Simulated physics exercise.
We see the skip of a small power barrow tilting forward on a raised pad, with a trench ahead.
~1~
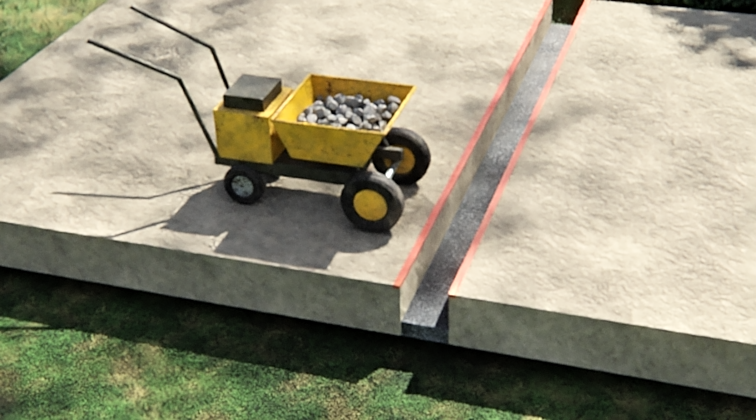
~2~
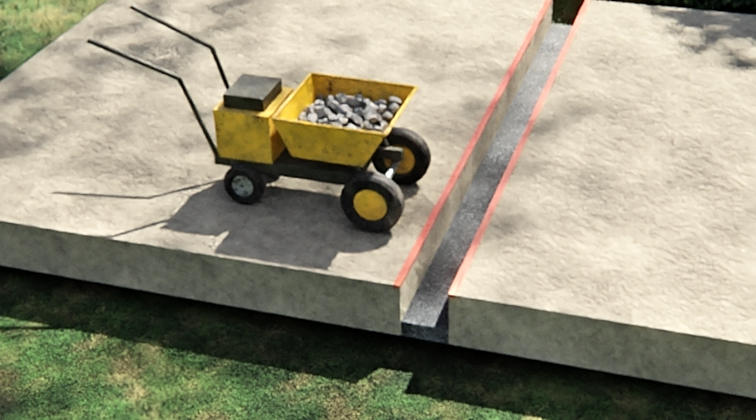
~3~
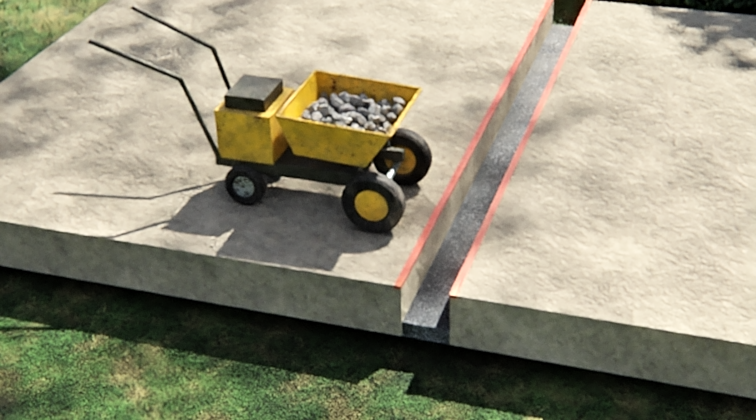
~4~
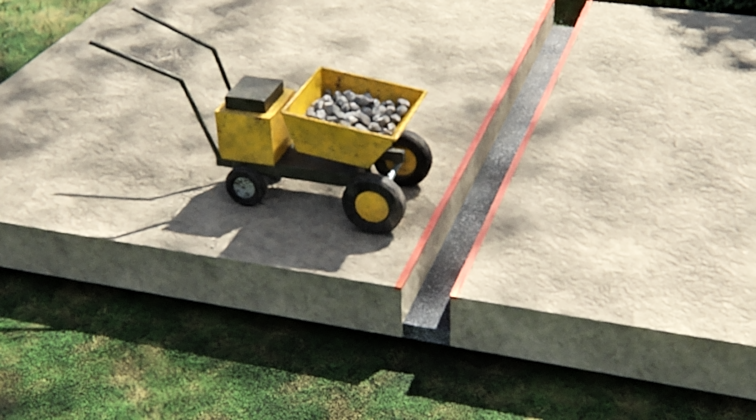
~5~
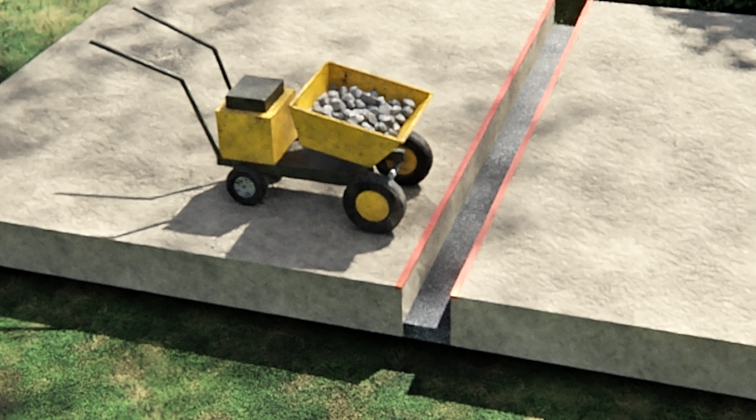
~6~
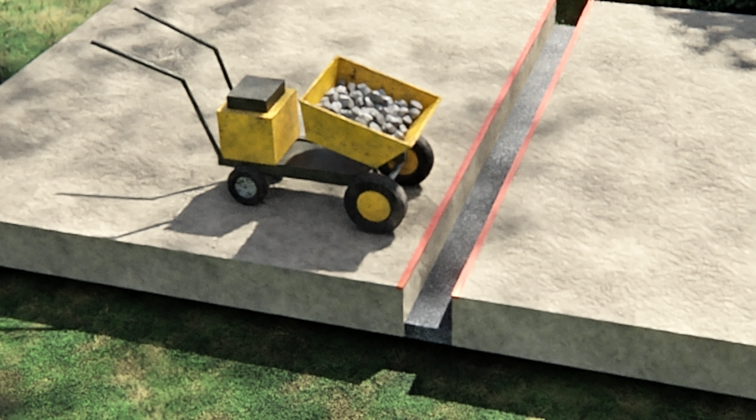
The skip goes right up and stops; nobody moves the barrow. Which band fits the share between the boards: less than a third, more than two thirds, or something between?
The trench ends with from one third to two thirds of it.
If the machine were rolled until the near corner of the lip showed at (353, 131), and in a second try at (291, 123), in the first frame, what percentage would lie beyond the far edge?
Roughly 0 per cent, and 0 per cent.
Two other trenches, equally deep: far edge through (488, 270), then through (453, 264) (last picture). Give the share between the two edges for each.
Roughly 80 per cent, and 20 per cent.
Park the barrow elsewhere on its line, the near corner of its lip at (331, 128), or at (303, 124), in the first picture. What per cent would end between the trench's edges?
Near 90 % and 40 %.
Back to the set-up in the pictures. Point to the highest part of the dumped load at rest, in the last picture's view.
Close to (513, 206).
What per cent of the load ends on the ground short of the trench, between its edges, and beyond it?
Short near 0; between near 45; beyond near 55.
Soon after the last picture, skip tipped steeply; all in the skip.
A little later, skip tipped right over; most in the skip; a small part in or heaped over the trench; a small part beyond it; a stray few falling.
Later still, skip tipped right over; a small part in the skip; about a third in or heaped over the trench; about two thirds beyond it.
By the end, skip tipped right over; about half in or heaped over the trench; about half beyond it.
